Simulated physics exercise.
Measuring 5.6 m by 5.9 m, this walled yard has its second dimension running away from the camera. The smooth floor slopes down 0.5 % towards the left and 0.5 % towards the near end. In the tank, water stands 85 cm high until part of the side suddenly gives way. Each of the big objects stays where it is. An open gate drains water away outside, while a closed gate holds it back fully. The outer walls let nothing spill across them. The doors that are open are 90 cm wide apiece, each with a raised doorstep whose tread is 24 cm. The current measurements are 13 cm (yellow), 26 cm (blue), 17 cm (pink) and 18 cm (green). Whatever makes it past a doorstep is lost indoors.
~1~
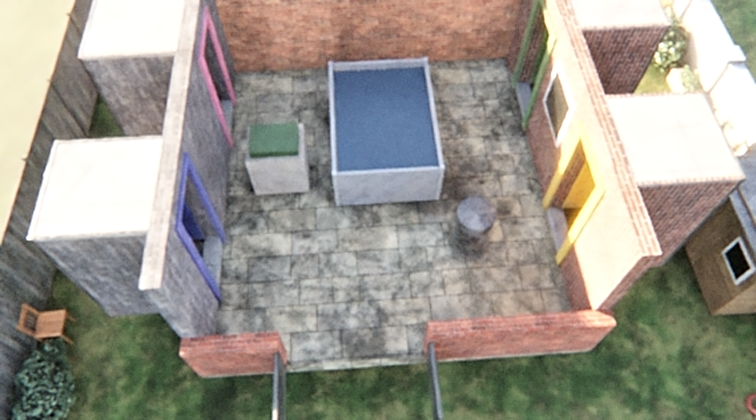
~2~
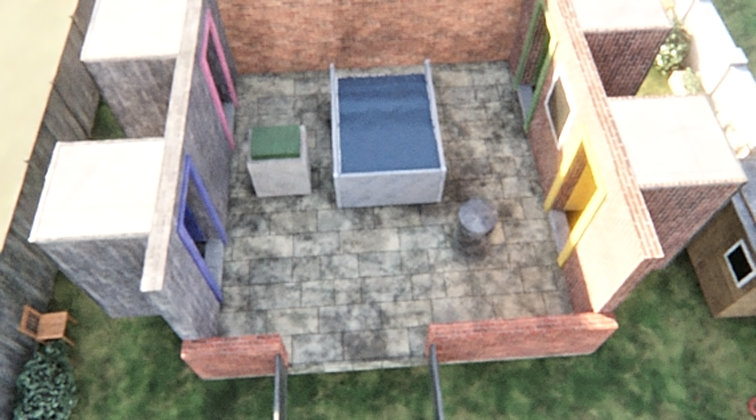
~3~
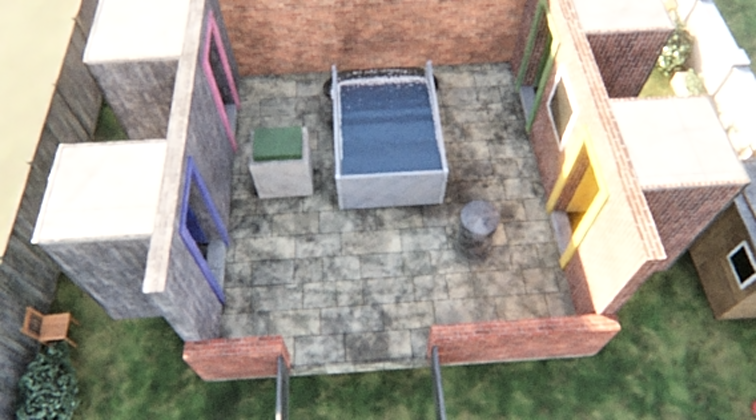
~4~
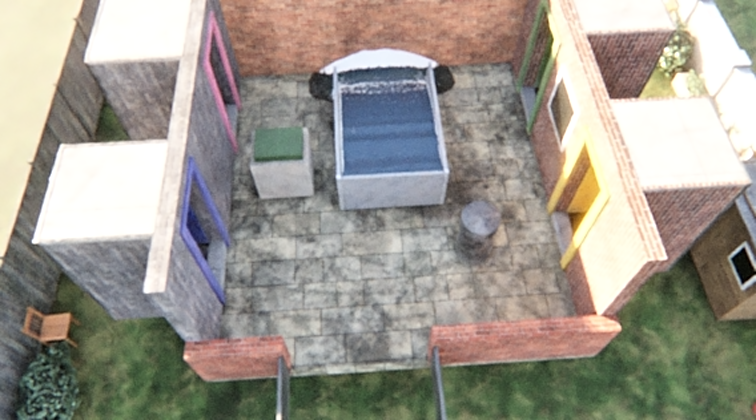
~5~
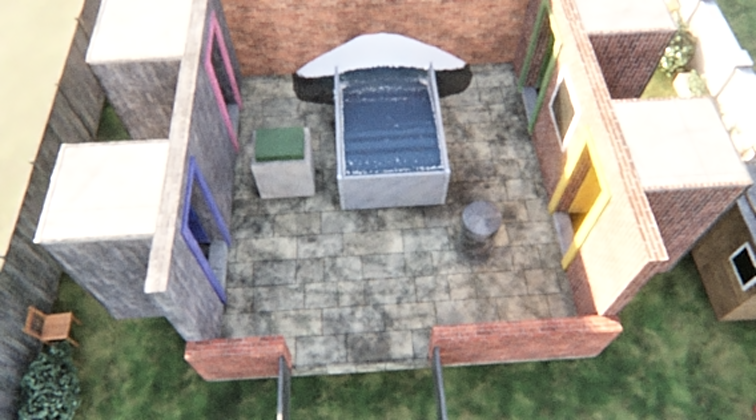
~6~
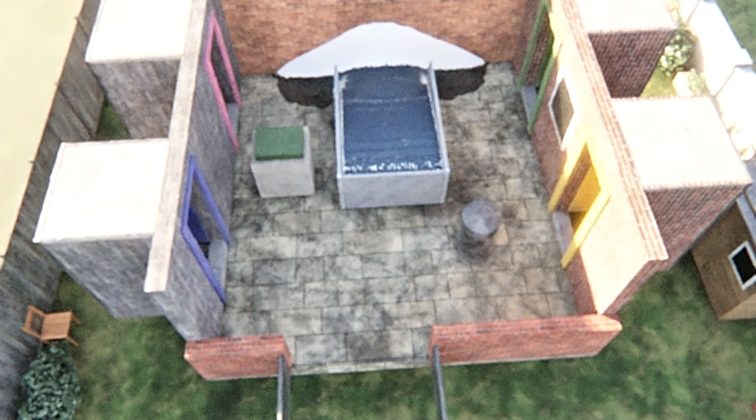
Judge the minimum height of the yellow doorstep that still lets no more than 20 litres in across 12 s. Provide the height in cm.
My estimate is 6 cm.
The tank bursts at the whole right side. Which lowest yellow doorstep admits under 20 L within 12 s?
A height of around 19 cm.
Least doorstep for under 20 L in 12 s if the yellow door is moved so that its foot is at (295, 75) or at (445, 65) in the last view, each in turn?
19 and 31 cm.
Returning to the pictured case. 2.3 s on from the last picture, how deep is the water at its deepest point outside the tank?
I'd put it near 34 cm.
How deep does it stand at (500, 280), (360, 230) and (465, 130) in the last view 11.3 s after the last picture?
About 8, 8 and 3 cm.
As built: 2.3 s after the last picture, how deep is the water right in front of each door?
Depths in cm: Yellow 5, blue 11, pink 24, green 24.
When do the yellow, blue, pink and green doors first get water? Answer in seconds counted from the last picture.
Yellow 1.5 s, blue 1.6 s, pink 0.6 s, green 0.6 s.
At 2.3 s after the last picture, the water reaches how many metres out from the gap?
Reach: Approx. 5.8 m.
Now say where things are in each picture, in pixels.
In the first frame, still water, 85 cm deep, in the tank at (383, 116); the yellow door at (569, 202) is dry.
In the second frame, the gap is on the far side, the front 0.3 m out at a hidden place; the back of the tank holds 85 cm.
In the third frame, the front is at a hidden place, 0.8 m from the gap on the far side; 1.5 m2 of floor is wet, 85 cm left at the back.
In the fourth frame, the gap is on the far side, the front 1.0 m out at (443, 65); the back of the tank holds 84 cm.
In the fifth frame, water pours out on the far side and has run 1.3 m, to (467, 64); about 22 cm deep outside, 78 cm at the back.
In the sixth frame, water pours out on the far side and has run 1.6 m, to (275, 73); about 27 cm deep outside, 71 cm at the back; 3.7 m in a straight line remain to the yellow door at (574, 206).
Then, 0.7 s after the last picture water covers 20 % of the floor, deepest (60 cm) near (374, 72); it has not reached the yellow door.
Then, 2.3 s after the last picture water covers 65 % of the floor, deepest (34 cm) near (251, 86); 5 cm at the yellow door, 0 litres in over its 13 cm doorstep.
Then, 11.3 s after the last picture water covers 100 % of the floor, deepest (14 cm) near (222, 335); 8 cm at the yellow door, 0 litres in over its 13 cm doorstep.
At the yellow door as built, the water peaked near 11 cm, 7.7 s after the last picture.
Run again over the same 12 s with other heights there, 28 litres in over 5.5 cm, 9 litres over 7.5 cm. The limit of 20 litres is kept from about 6 cm up.
